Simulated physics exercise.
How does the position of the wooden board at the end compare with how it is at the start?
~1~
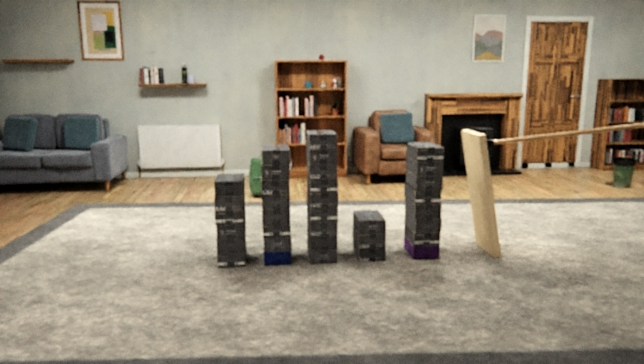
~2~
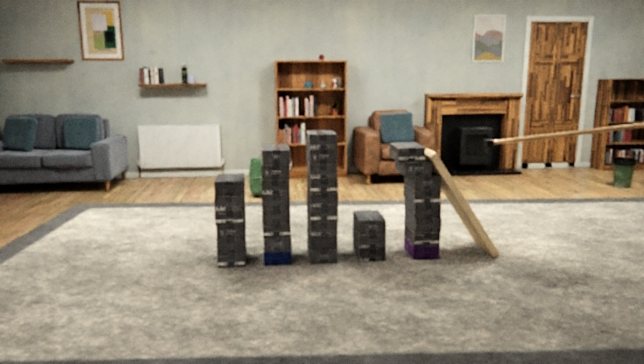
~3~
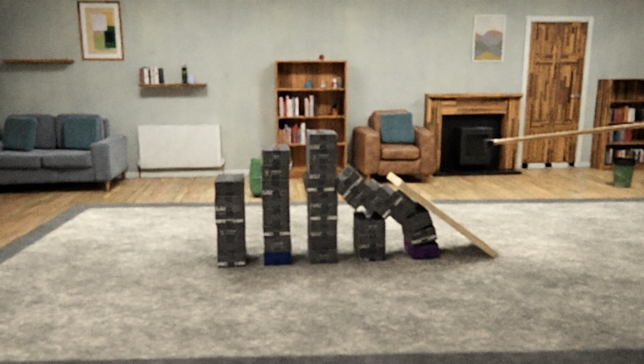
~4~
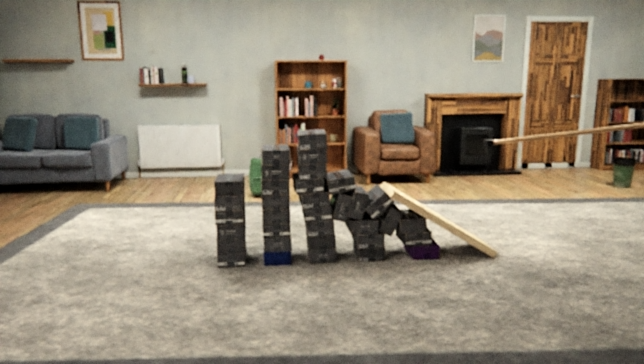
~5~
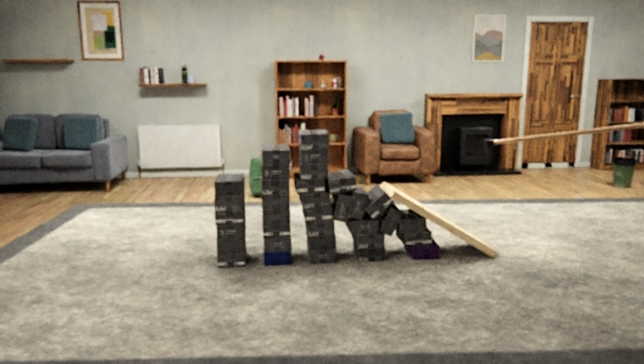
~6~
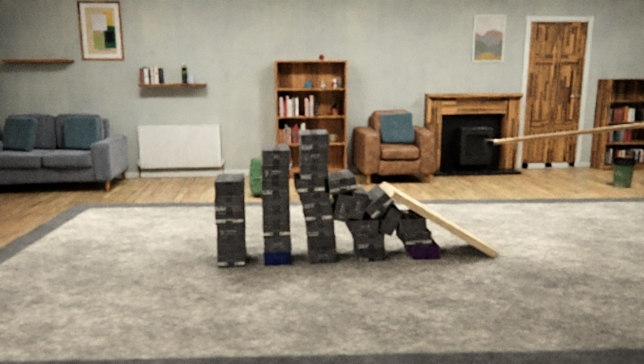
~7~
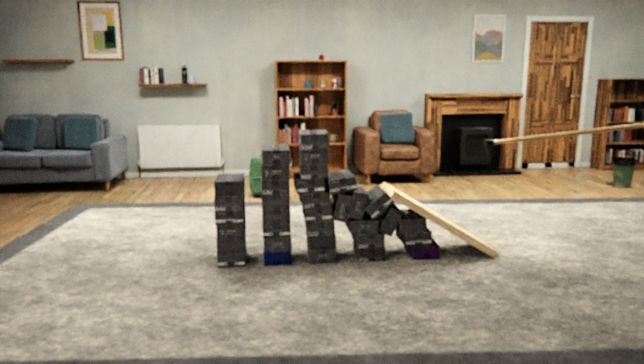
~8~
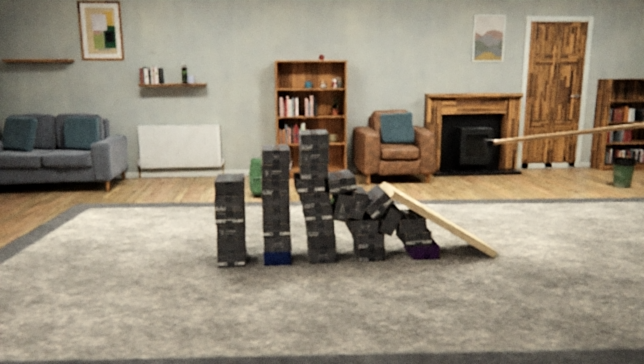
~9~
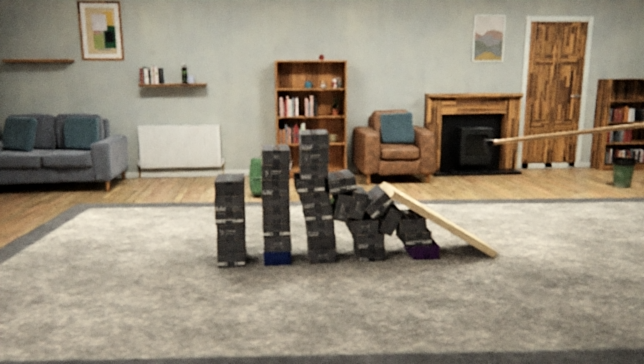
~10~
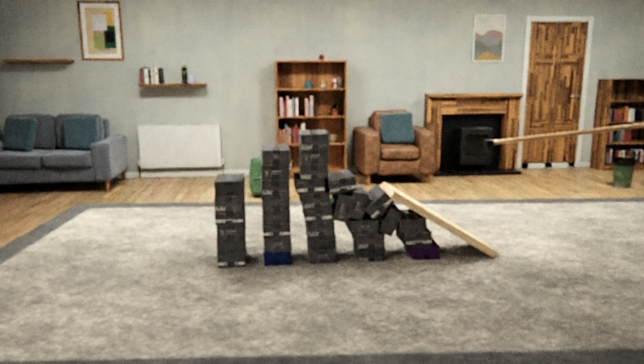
At the start the board stands nearly upright at the right end of the row. By the end it has tipped to the left and rests at a low slant against the heap of toppled boxes, with its top much lower.
